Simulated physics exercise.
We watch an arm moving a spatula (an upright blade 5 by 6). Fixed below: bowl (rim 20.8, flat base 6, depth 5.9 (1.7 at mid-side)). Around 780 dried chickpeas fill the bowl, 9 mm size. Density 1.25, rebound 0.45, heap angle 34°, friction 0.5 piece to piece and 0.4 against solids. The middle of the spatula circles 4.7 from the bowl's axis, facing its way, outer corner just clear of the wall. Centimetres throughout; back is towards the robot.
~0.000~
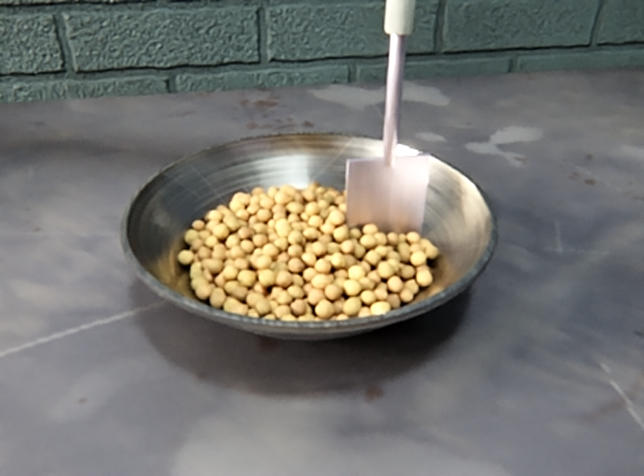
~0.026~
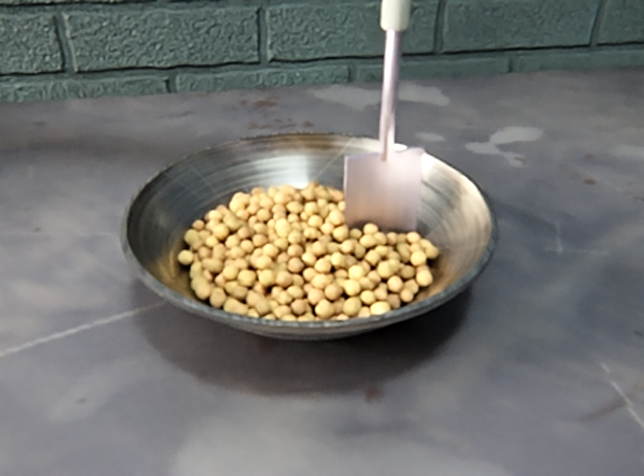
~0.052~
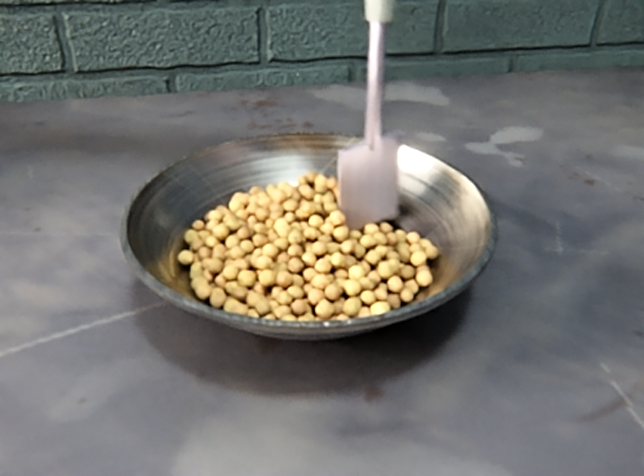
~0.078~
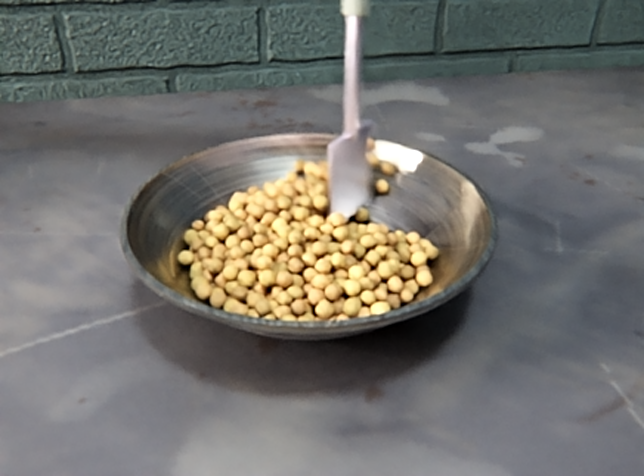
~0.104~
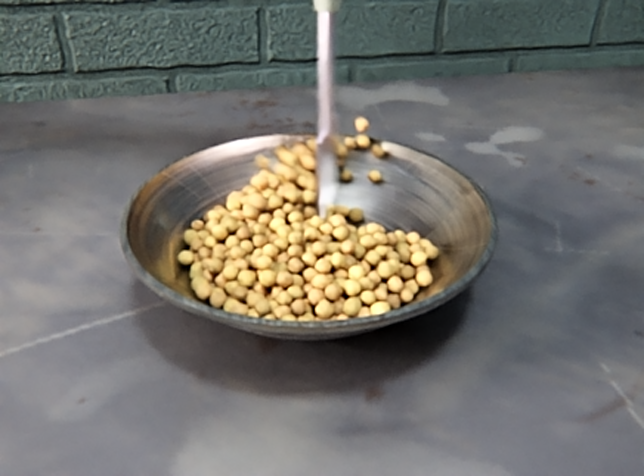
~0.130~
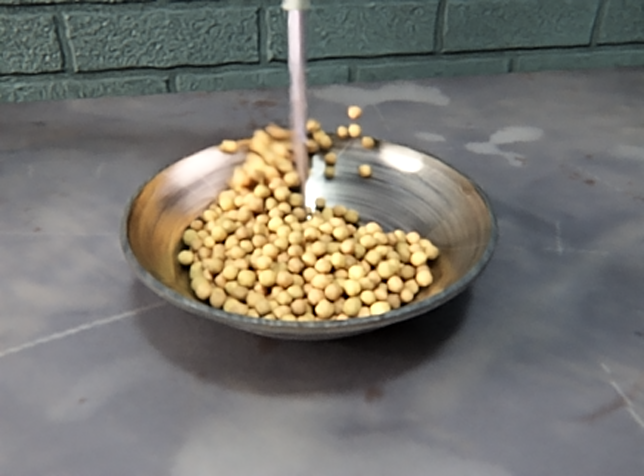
Metal bowl of dried chickpeas on a grey surface, an upright spatula sweeping leftward and turning edge-on, pushing chickpeas toward the back rim.
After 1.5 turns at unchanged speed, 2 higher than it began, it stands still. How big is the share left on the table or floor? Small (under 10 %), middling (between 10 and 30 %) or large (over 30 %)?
On the table or floor the share is middling, between 10 and 30 %.
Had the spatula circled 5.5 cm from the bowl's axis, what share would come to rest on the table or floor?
In that case some 10 per cent.
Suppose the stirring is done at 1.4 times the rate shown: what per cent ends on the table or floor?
Some 30 per cent.
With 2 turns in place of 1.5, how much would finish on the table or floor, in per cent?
Then about 20 per cent.
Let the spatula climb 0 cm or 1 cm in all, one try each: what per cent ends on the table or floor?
About 35 and 25 per cent.
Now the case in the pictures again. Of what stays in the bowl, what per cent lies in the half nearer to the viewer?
Roughly 55 per cent.
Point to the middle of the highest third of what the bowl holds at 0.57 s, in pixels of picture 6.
Near (322, 249).
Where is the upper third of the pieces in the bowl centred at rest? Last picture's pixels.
Around (312, 257).
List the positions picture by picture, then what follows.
In the first picture, spatula neck at (391, 132), 0° round; upper third of the load around (297, 238), from x 185 to 430, top at y 190; 778 in the bowl.
In the second picture, spatula neck at (388, 128), 7° round; upper third of the load around (297, 238), from x 185 to 430, top at y 185.
In the third picture, spatula neck at (374, 118), 25° round; upper third of the load around (298, 232), from x 185 to 430, top at y 175.
In the fourth picture, spatula neck at (352, 109), 46° round; upper third of the load around (298, 227), from x 185 to 430, top at y 145.
In the fifth picture, spatula neck at (327, 104), 66° round; upper third of the load around (293, 223), from x 185 to 430, top at y 125.
In the sixth picture, spatula neck at (299, 103), 87° round; upper third of the load around (280, 221), from x 185 to 430, top at y 115; 777 in the bowl, 1 in flight or on the tool.
By 0.35 s, 262° round, highest piece 8 above the table; 686 in the bowl, 52 on the table or floor, 40 in flight or on the tool.
By 0.57 s, 77° round, highest piece 7 above the table; 630 in the bowl, 138 on the table or floor, 10 in flight or on the tool.
By 0.88 s, 180° round, highest piece 5 above the table; 628 in the bowl, 150 on the table or floor.
By 1.58 s, 180° round, highest piece 5 above the table; 628 in the bowl, 150 on the table or floor.
Final count, 628 in the bowl, 150 on the table or floor. That is 19 % on the table or floor.
